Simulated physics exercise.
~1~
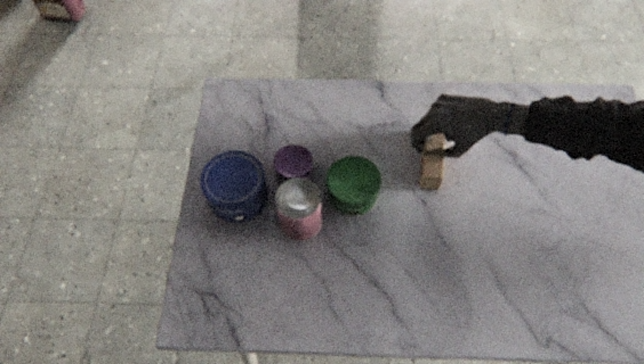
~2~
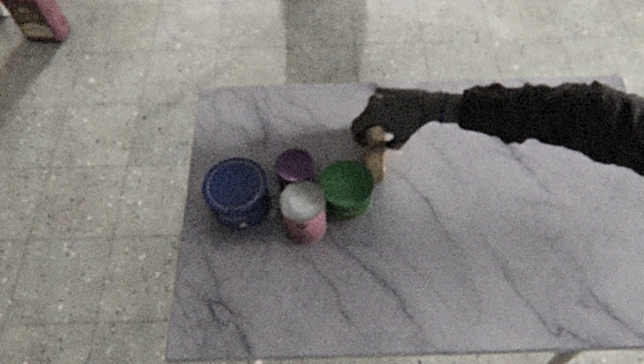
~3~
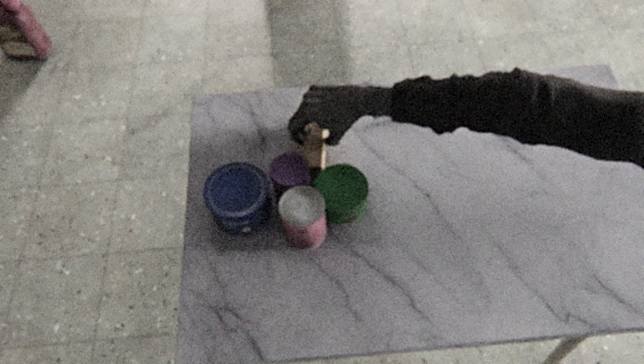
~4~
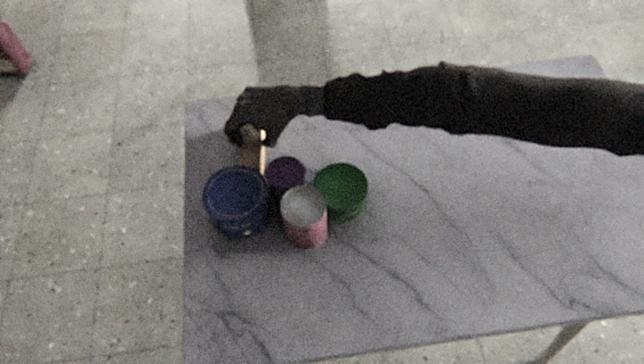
A grey-veined, marble-patterned table stands on a pale speckled tile floor, seen from above at an angle. Four round containers cluster near its left end, with a blue tub on the left, a small purple tin behind, a pink tin with a pale top in front, and a green tub on the right. A dark-gloved hand in a dark sleeve slides a small tan block leftward from the right. The block passes along the back of the green tub, then the purple tin, which both shift only slightly. It ends behind the blue tub, still held, with all four containers on the table.
